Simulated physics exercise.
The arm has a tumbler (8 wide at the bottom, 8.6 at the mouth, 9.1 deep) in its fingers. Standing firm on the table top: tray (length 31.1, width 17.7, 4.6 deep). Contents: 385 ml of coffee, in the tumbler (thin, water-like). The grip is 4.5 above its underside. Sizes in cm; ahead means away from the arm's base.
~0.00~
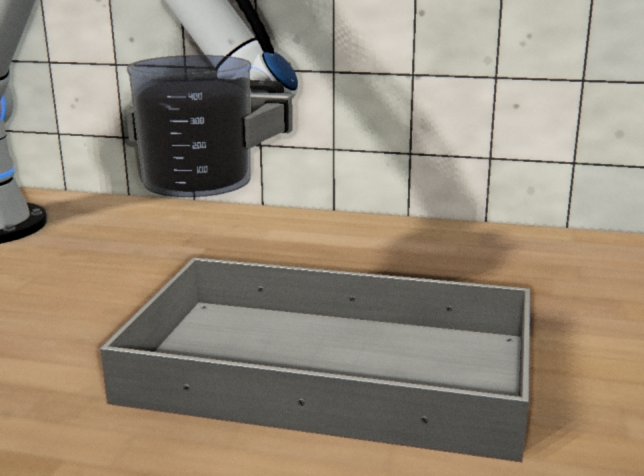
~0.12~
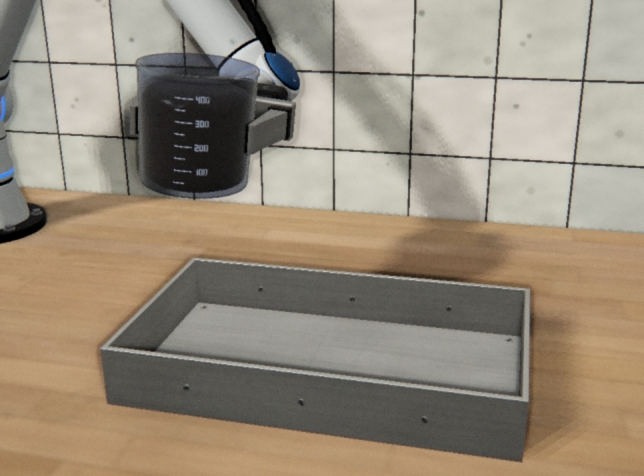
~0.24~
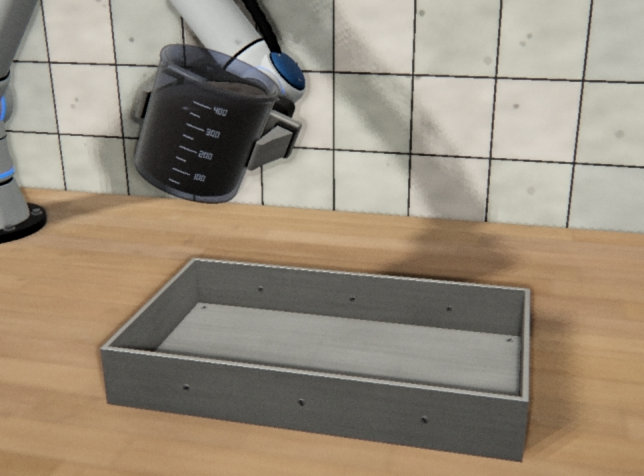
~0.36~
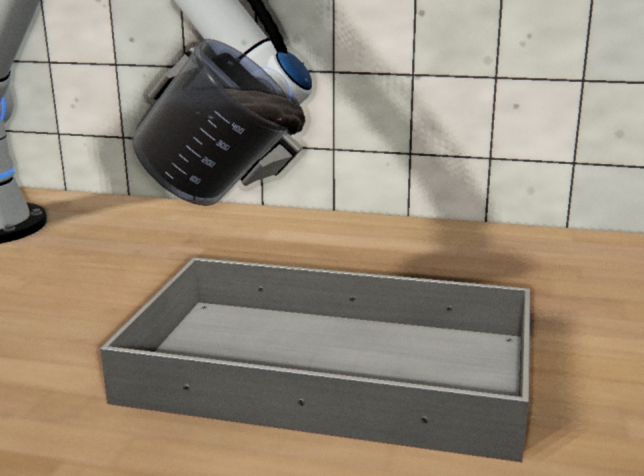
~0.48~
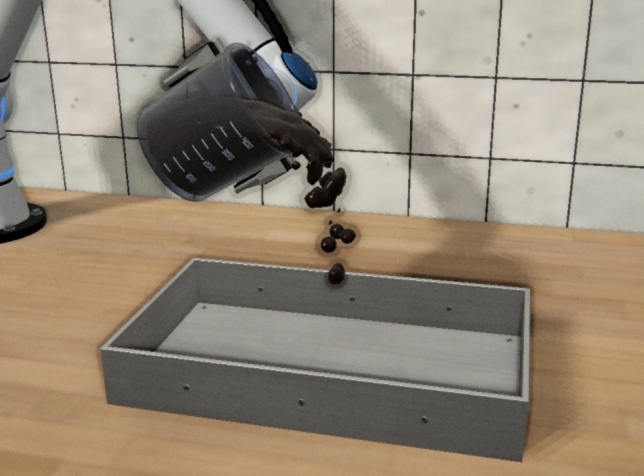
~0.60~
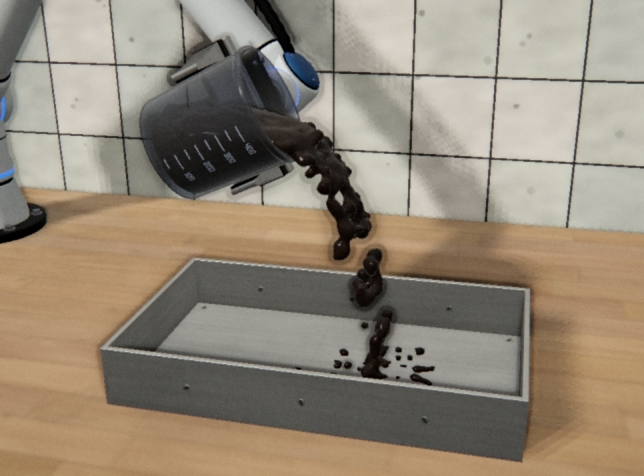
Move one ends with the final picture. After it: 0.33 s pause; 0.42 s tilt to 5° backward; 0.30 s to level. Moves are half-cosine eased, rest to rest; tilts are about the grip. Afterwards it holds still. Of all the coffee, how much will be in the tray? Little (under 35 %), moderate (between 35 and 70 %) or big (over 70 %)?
In the tray the share is moderate, between 35 and 70 %.
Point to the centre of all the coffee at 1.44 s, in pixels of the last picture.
Near (293, 256).
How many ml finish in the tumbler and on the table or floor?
Roughly 200, 20 ml.
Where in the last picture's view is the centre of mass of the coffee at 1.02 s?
Near (309, 242).
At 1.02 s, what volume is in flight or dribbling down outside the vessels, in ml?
Some 30 ml.
After 1.02 s, tilted 56° forward, liquid up to 22 above the table; 200 ml in the tumbler, 150 ml in the tray, 5 ml on the table or floor, 30 ml in the air or running down outside.
After 1.44 s, tilted 4° backward, liquid up to 21 above the table; 195 ml in the tumbler, 170 ml in the tray, 15 ml on the table or floor.
After 1.85 s, level, liquid up to 20 above the table; 195 ml in the tumbler, 170 ml in the tray, 20 ml on the table or floor.
After 2.65 s, level, liquid up to 20 above the table; 195 ml in the tumbler, 170 ml in the tray, 20 ml on the table or floor.
In the end, 195 ml in the tumbler, 170 ml in the tray, 20 ml on the table or floor. That is 44 % in the tray.
